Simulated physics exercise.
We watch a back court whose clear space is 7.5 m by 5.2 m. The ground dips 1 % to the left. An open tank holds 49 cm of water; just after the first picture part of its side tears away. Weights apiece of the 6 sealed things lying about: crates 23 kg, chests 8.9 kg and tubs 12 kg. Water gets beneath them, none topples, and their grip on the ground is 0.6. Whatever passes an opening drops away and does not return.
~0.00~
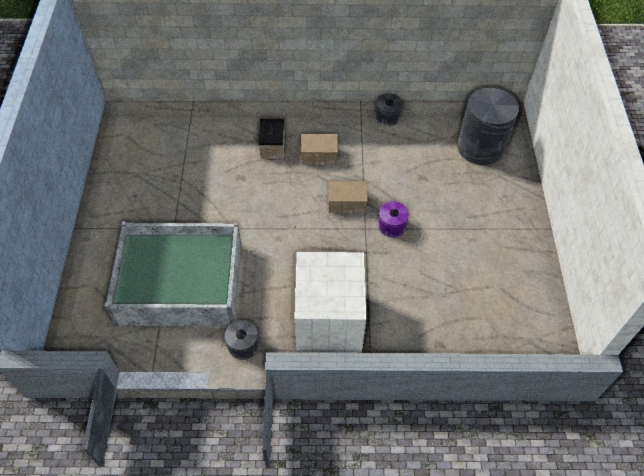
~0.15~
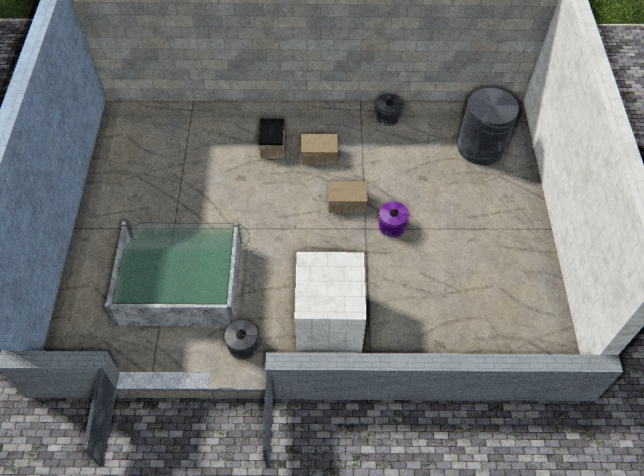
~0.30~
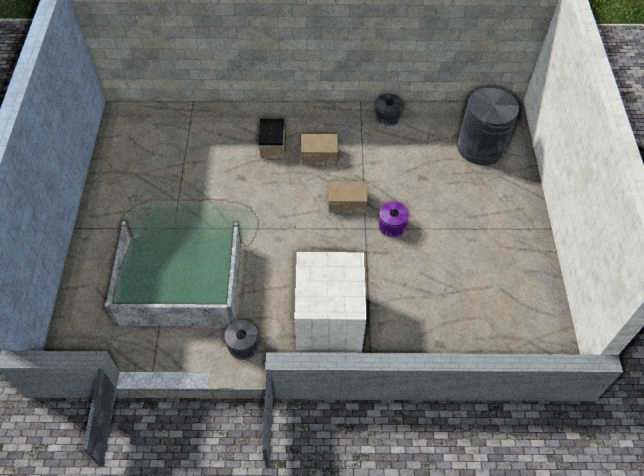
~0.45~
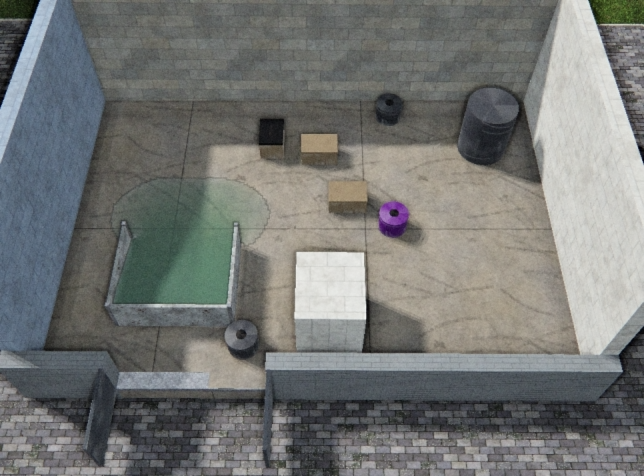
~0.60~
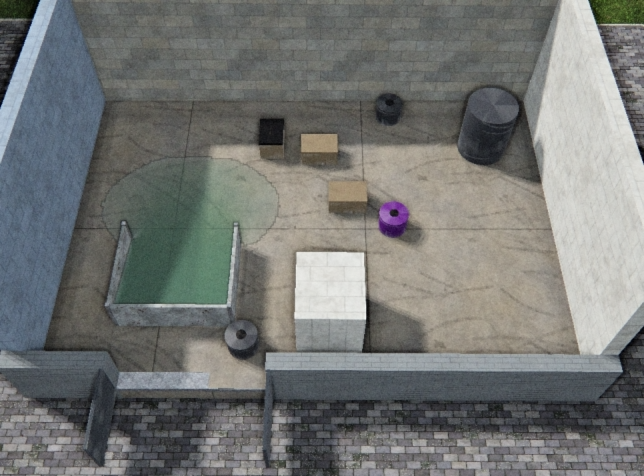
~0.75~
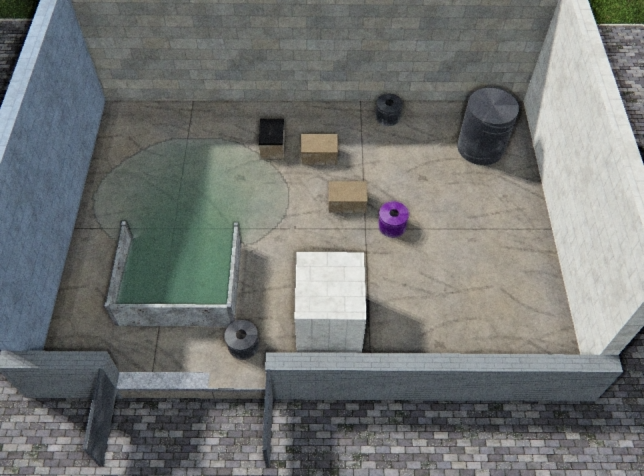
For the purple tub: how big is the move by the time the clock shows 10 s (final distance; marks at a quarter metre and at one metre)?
The purple tub stays put.
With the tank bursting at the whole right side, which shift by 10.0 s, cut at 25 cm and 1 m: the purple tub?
In that case the purple tub travels far.
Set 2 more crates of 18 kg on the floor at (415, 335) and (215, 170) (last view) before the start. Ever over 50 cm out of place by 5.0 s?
In turn: Short of it, more.
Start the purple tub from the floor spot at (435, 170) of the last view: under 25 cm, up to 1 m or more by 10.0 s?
It barely shifts.
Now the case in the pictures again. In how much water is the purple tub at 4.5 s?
Roughly 0 cm.
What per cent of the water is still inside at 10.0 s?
Some 98 per cent remains.
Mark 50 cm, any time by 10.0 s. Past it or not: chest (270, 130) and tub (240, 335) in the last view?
In turn: Past it, under.
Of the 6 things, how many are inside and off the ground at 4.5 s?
0 of them.
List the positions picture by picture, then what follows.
The first frame shows the purple tub at (394, 213) rests on the ground; 2.1 m2 under water; 0 of 6 have shifted.
The second frame shows the purple tub at (394, 213), on the bottom; 2.9 m2 under water; 0 of 6 have shifted.
The third frame shows the purple tub at (394, 213), on the bottom; water covers 3.8 m2; 0 of 6 have shifted.
The fourth frame shows the purple tub at (394, 213) rests on the ground; water covers 5.0 m2; 0 of 6 have shifted.
The fifth frame shows the purple tub at (394, 213) rests on the ground; water covers 6.2 m2; 0 of 6 have shifted.
The sixth frame shows the purple tub at (394, 213) rests on the ground; water covers 7.7 m2; 0 of 6 have shifted.
After 2.0 s the purple tub is near (394, 213), 0.0 m from its start, aground; 0 of 6 are out; 1 afloat.
After 4.5 s the purple tub is near (394, 213), 0.0 m from its start, aground; 0 of 6 are out; 0 afloat.
After 7.0 s the purple tub is near (394, 213), 0.0 m from its start, aground; 0 of 6 are out; 0 afloat.
After 10.0 s the purple tub is near (394, 213), 0.0 m from its start, aground; 0 of 6 are out; 0 afloat.
